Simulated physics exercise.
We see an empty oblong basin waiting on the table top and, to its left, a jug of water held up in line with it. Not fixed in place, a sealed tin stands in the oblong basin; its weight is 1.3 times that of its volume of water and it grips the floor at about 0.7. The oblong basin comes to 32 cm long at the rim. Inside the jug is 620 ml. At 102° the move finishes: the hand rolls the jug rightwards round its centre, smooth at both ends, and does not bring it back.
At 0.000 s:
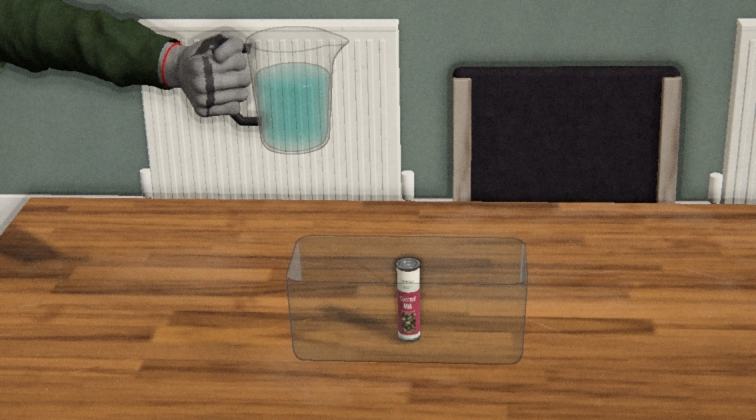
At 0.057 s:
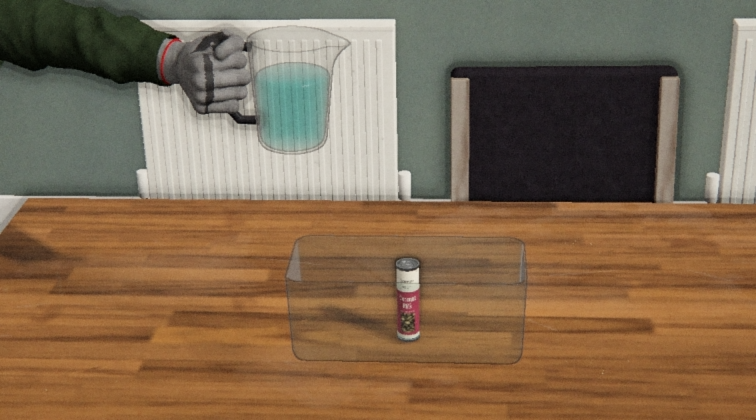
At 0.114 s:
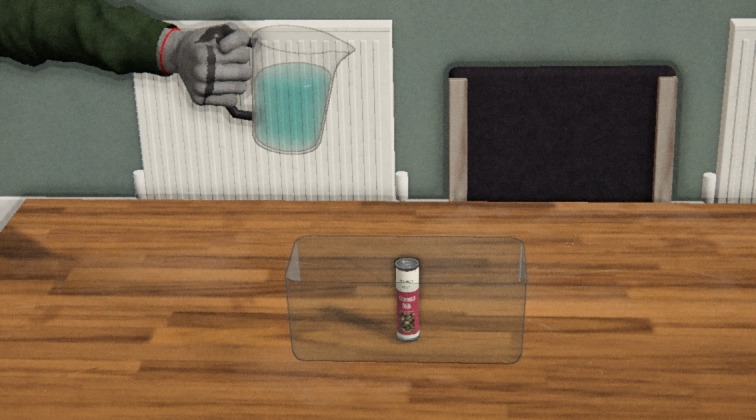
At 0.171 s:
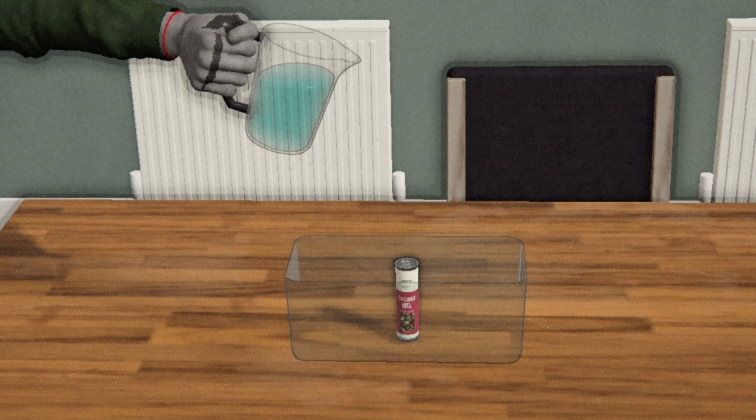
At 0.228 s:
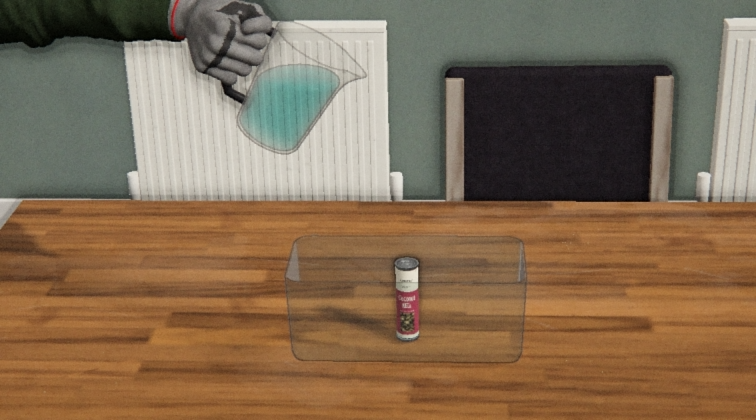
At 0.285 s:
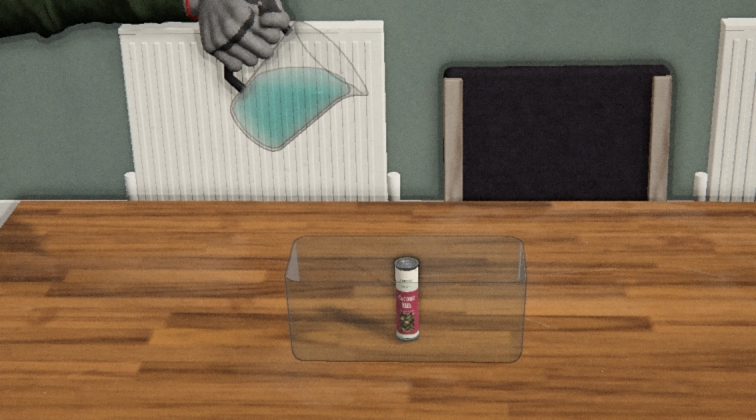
On a wooden table against a green wall with white radiators, a clear, empty oblong basin stands in front of a small red-and-white tin. Above it to the left, a gray-gloved hand holds a jug of blue-green water upright, then rolls it steadily rightwards until it leans steeply, the water shifting toward its lip.
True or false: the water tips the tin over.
False.
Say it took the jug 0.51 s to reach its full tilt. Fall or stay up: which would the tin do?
In that case the tin does not tip.
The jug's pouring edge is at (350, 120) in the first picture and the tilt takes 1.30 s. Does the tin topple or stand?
Result: Tin tipped over.
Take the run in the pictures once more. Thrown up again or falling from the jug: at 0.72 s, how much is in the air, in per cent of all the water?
Roughly 32 %.
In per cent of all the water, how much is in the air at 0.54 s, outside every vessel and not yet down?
At that moment, about 32 percent.
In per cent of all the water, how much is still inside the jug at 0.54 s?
Still held: Roughly 64 % of the total.
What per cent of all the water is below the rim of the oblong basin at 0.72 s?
Some 48 percent.
Then, 0.54 s in, the tilt is 97° and 64 per cent is still to pour; the tin stands where it began.
Then, 0.72 s in, the tilt is 102° and 20 per cent is still to pour; the tin stands where it began.
Then, 0.91 s in, the tilt is 102° and 4 per cent is still to pour; the tin stands where it began.
Then, 1.12 s in, the tilt is 102° and 0 per cent is still to pour; the tin stands where it began.
Finally, the tin stands where it began.
